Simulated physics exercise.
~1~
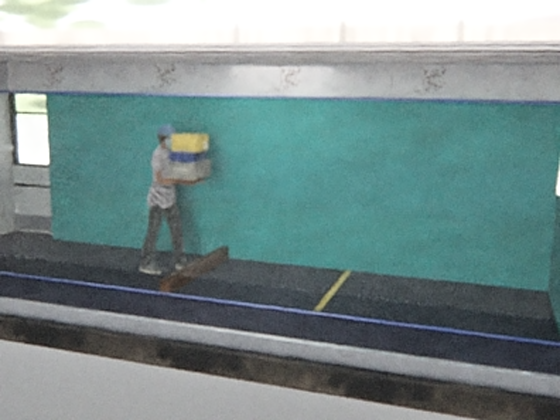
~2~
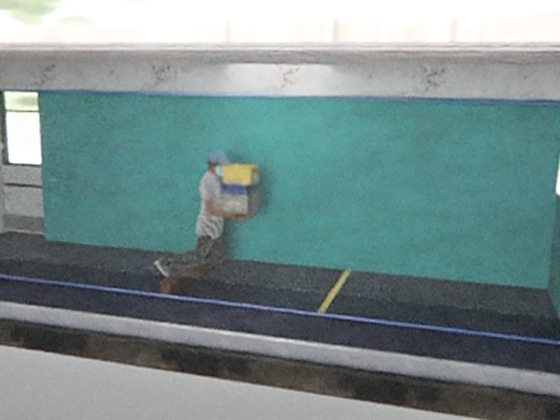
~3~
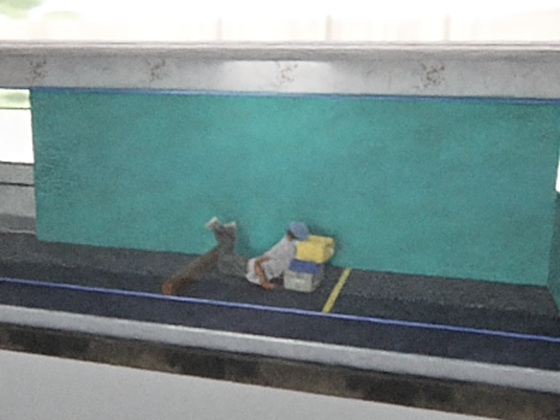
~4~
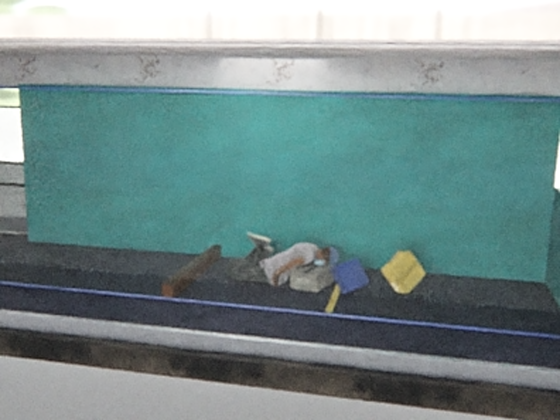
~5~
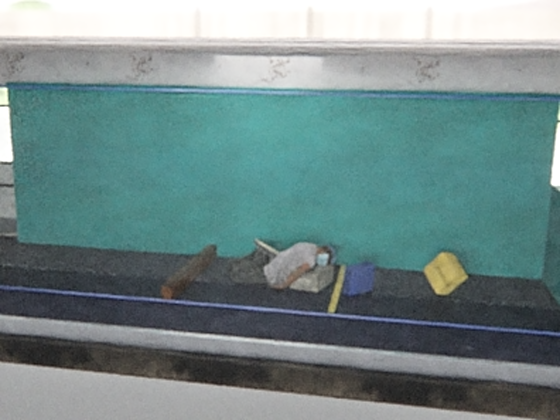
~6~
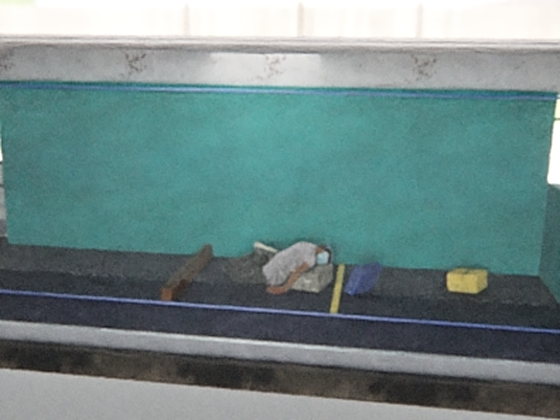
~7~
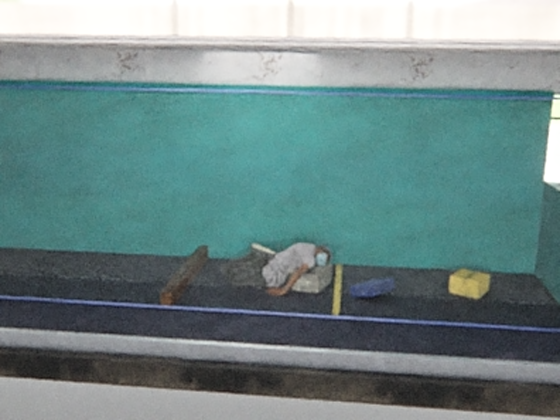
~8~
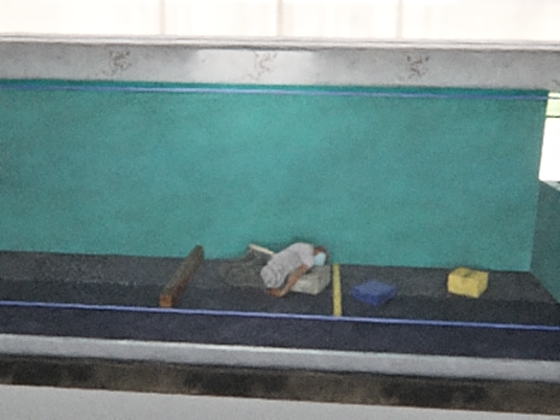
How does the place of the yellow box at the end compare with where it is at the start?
At the start the yellow box is on top of the stack in the person's arms, left of the yellow line. At the end it lies on the floor well to the right, beyond the yellow line.
A person carrying stacked boxes trips over a low rail and falls, scattering two boxes.
